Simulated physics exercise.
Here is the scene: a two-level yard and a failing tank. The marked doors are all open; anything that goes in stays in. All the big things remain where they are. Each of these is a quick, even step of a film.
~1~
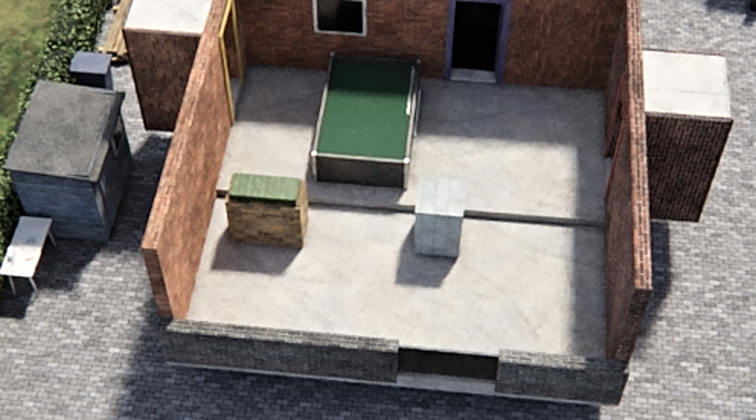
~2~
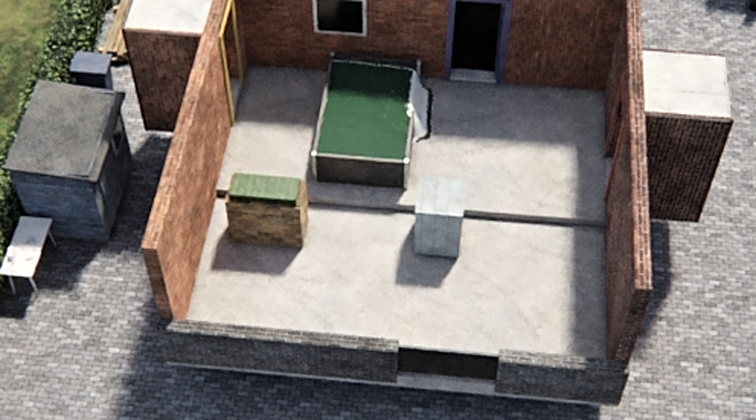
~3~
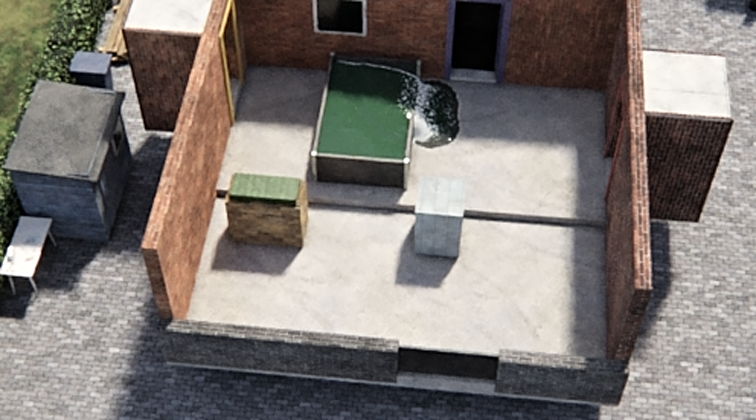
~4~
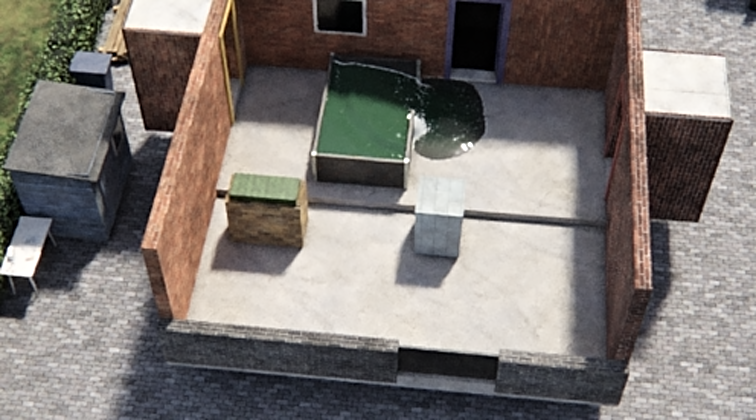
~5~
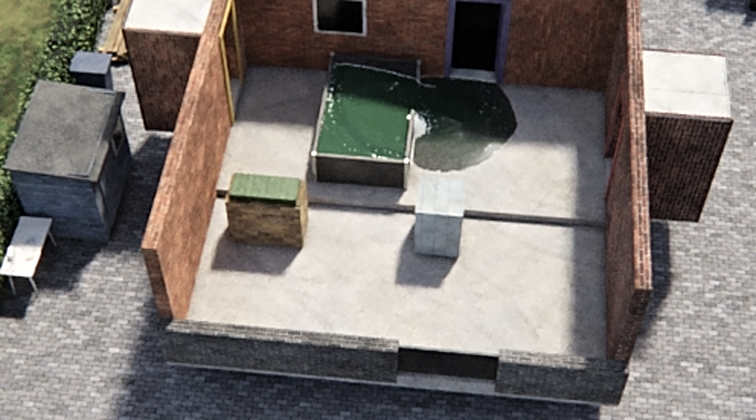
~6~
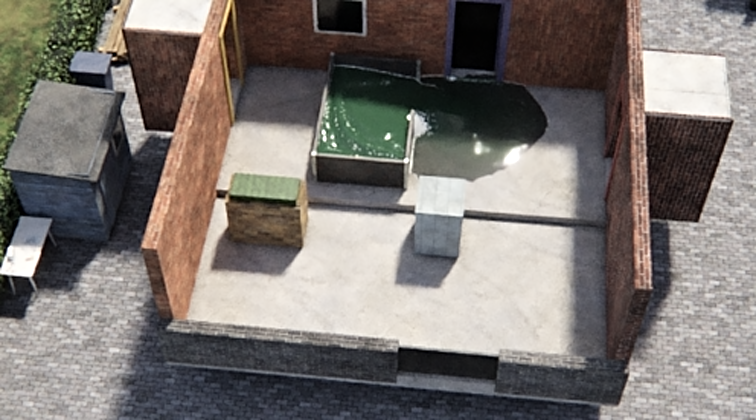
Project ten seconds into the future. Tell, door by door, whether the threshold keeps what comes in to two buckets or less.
Blue door: Surpasses it. Red door: Surpasses it. Yellow door: Never surpasses it.
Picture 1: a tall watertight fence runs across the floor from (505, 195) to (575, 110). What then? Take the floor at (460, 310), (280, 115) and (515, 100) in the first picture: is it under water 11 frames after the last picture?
Spared, spared, then submerged.
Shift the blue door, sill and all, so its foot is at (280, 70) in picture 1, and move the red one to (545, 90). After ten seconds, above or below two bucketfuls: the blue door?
Well, the blue one never reaches the limit, I reckon.
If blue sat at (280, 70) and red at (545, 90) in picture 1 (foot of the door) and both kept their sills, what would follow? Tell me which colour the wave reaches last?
The flood gets to the yellow door after all the others.
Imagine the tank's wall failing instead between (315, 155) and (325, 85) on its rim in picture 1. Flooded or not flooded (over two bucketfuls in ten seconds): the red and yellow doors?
Looking at it, the red door ends up below and the yellow door ends up above.
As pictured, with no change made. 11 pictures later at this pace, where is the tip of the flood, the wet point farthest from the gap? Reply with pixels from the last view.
The wet edge reaches furthest near (605, 248).
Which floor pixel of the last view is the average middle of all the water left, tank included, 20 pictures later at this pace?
My guess is about (473, 146).
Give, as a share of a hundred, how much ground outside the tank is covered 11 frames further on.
Around 25 percent, give or take.
A moment on, water covers 25 % of the floor; the blue door under two buckets in, the red door wet at the sill, nothing in, the yellow door not reached.
Next, water covers 25 % of the floor; the blue door over two buckets in, the red door over two buckets in, the yellow door not reached.
Then, water covers 35 % of the floor; the blue door far over two buckets in, the red door far over two buckets in, the yellow door not reached.
Later, water covers 60 % of the floor; the blue door far over two buckets in, the red door far over two buckets in, the yellow door wet at the sill, nothing in.
In the end, water covers 80 % of the floor; the blue door far over two buckets in, the red door far over two buckets in, the yellow door wet at the sill, nothing in.
